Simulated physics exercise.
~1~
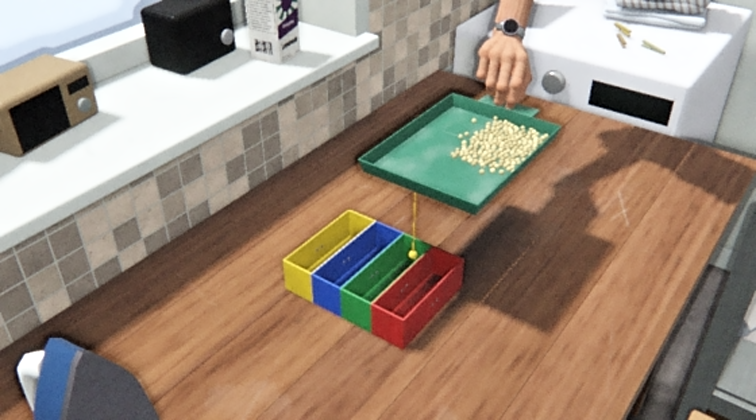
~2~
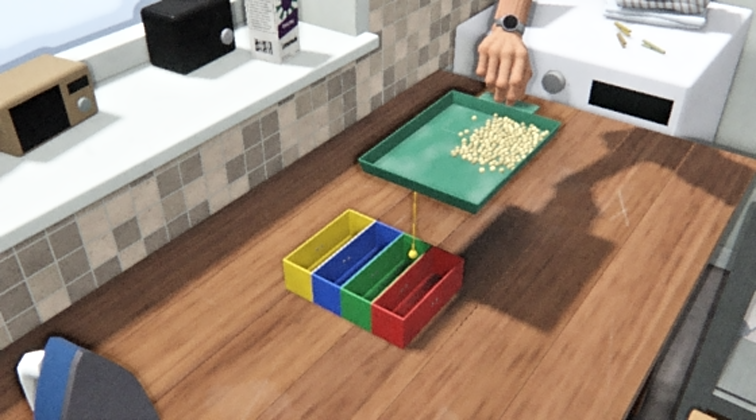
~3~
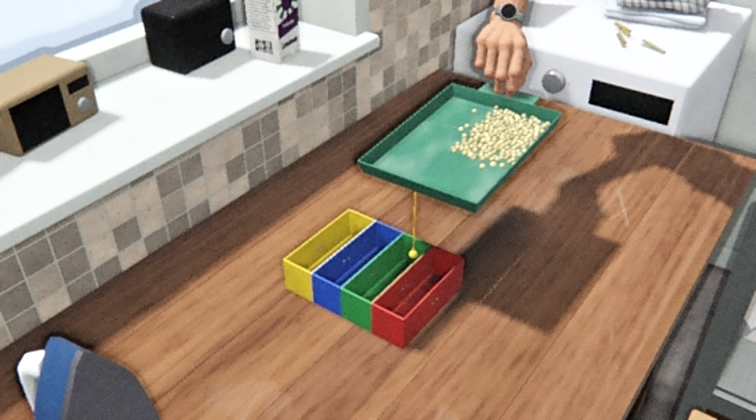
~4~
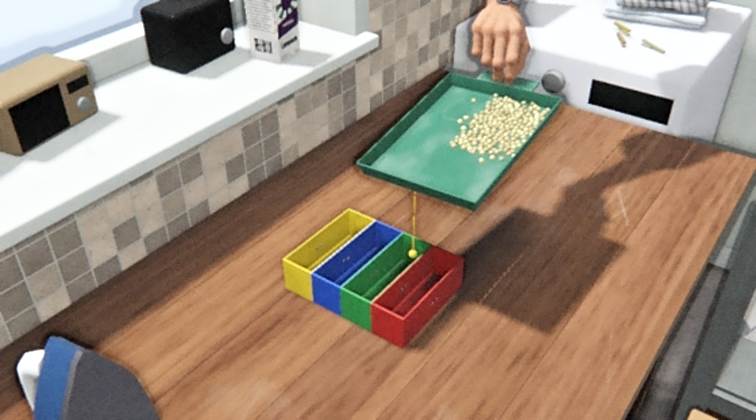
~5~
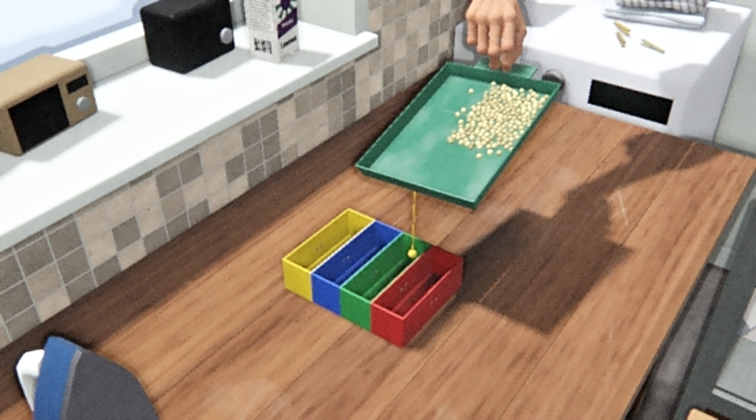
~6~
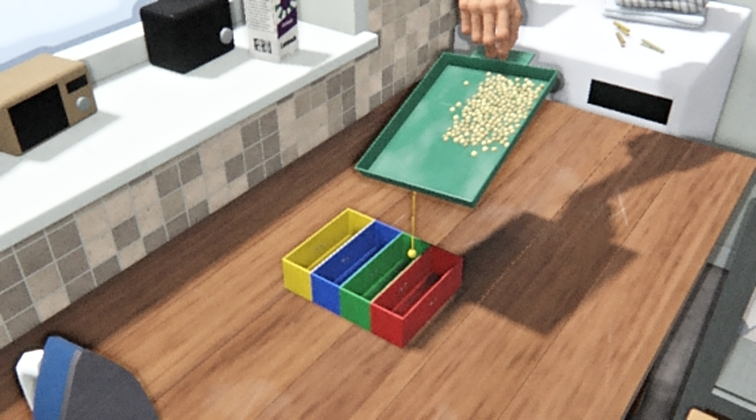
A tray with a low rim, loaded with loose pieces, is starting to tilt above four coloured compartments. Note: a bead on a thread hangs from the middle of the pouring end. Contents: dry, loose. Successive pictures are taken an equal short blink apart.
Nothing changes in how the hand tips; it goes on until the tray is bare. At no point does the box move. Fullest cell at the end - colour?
Blue.
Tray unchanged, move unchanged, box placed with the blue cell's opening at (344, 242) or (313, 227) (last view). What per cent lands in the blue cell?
Respectively 40 % and 10 %.
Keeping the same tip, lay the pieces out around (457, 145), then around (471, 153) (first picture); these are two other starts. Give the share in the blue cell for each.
70 per cent for the first try, 70 per cent for the second.
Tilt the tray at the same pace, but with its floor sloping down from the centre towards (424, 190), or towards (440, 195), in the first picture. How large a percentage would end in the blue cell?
I'd say some 10 in a hundred at first, then 0 in a hundred.
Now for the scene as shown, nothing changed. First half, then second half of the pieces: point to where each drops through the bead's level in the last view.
The early half goes through (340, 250), the late half through (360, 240).
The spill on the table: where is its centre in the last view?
Its middle is at roughly (177, 292).
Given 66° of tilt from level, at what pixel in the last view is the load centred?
In the last view, the load is centred near (374, 187).
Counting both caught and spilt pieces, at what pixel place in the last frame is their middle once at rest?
About (348, 286).
Soon after the last picture, tray tipped steeply; about two thirds on the tray; a stray few in the blue cell; a stray few in the yellow cell; a stray few in the green cell; about a third falling or outside the box.
A little later, tray tipped past a quarter turn; a small part on the tray; about a third in the blue cell; a small part in the yellow cell; a small part in the green cell; a stray few in the red cell; about a quarter falling or outside the box.
Later still, tray tipped past a quarter turn; about two thirds in the blue cell; a small part in the green cell; a small part in the yellow cell; a stray few in the red cell; a small part falling or outside the box.
At rest, tray tipped past a quarter turn; about two thirds in the blue cell; a small part in the green cell; a small part in the yellow cell; a stray few in the red cell; a small part outside the box.
